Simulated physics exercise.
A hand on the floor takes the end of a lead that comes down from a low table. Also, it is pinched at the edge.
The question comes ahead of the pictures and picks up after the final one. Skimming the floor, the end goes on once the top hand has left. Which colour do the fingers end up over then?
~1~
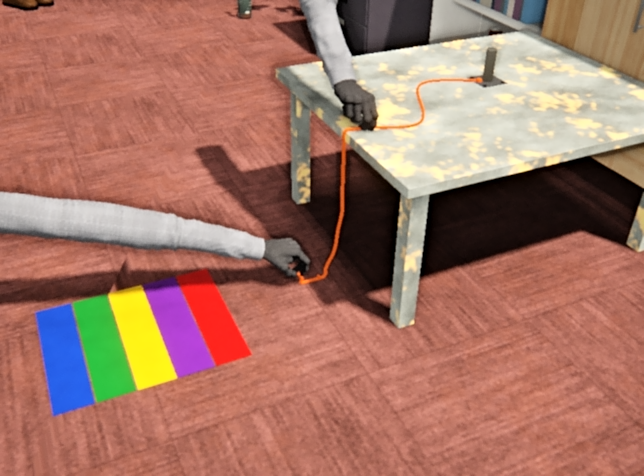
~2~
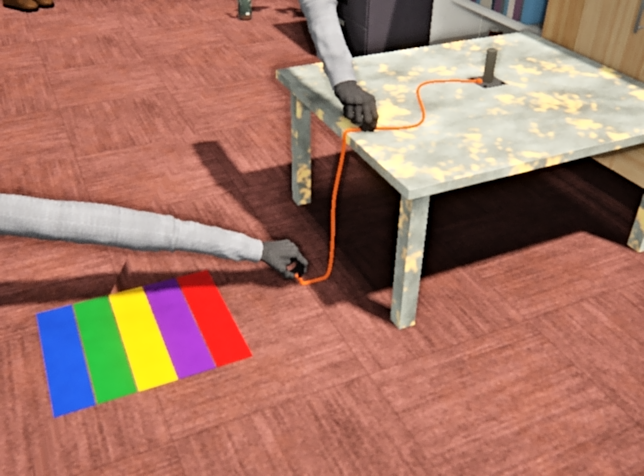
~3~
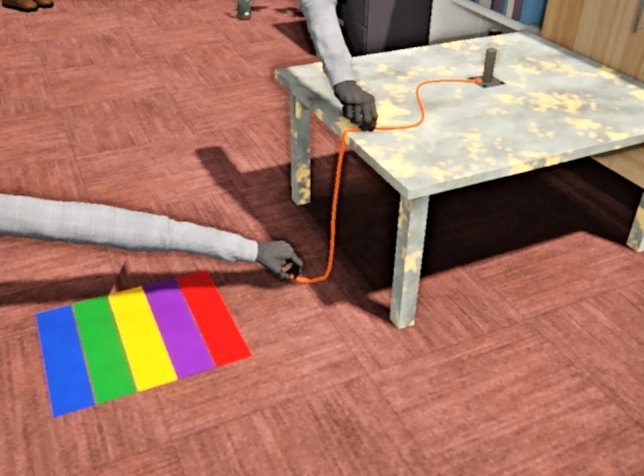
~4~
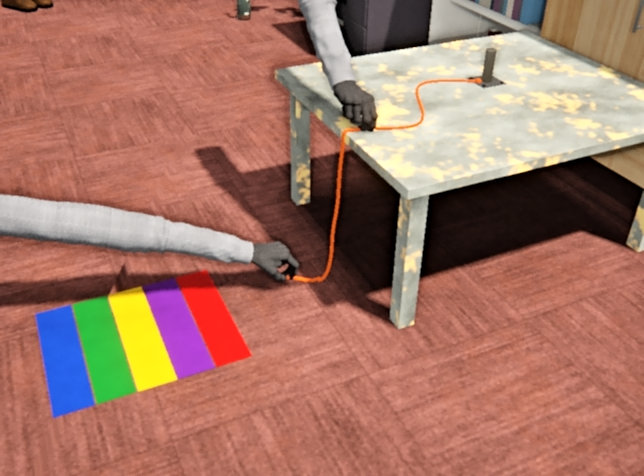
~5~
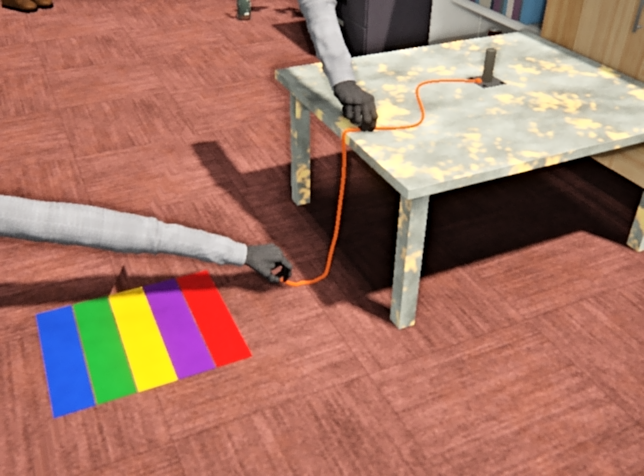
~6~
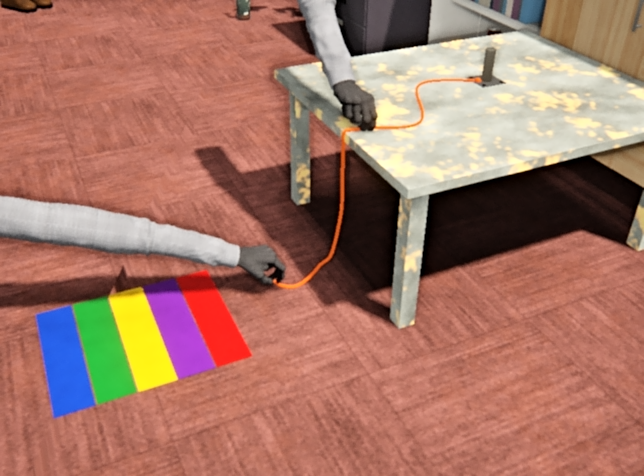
They end up over the yellow strip.
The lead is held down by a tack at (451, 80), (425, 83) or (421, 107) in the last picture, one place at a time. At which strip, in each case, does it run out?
The colour under the end would be yellow in the first try, yellow in the second and purple in the third.
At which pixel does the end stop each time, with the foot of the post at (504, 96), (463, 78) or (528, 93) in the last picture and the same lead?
Going through them in sequence: (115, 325), (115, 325) and finally (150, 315).
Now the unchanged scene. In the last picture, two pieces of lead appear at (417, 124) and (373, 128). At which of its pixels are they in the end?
Around (360, 122); the other one around (324, 146).
Early on, end near (204, 301); over red.
Midway, end near (160, 313); over purple.
At the end of the slack, end near (133, 320); over yellow. It halts on the yellow strip.
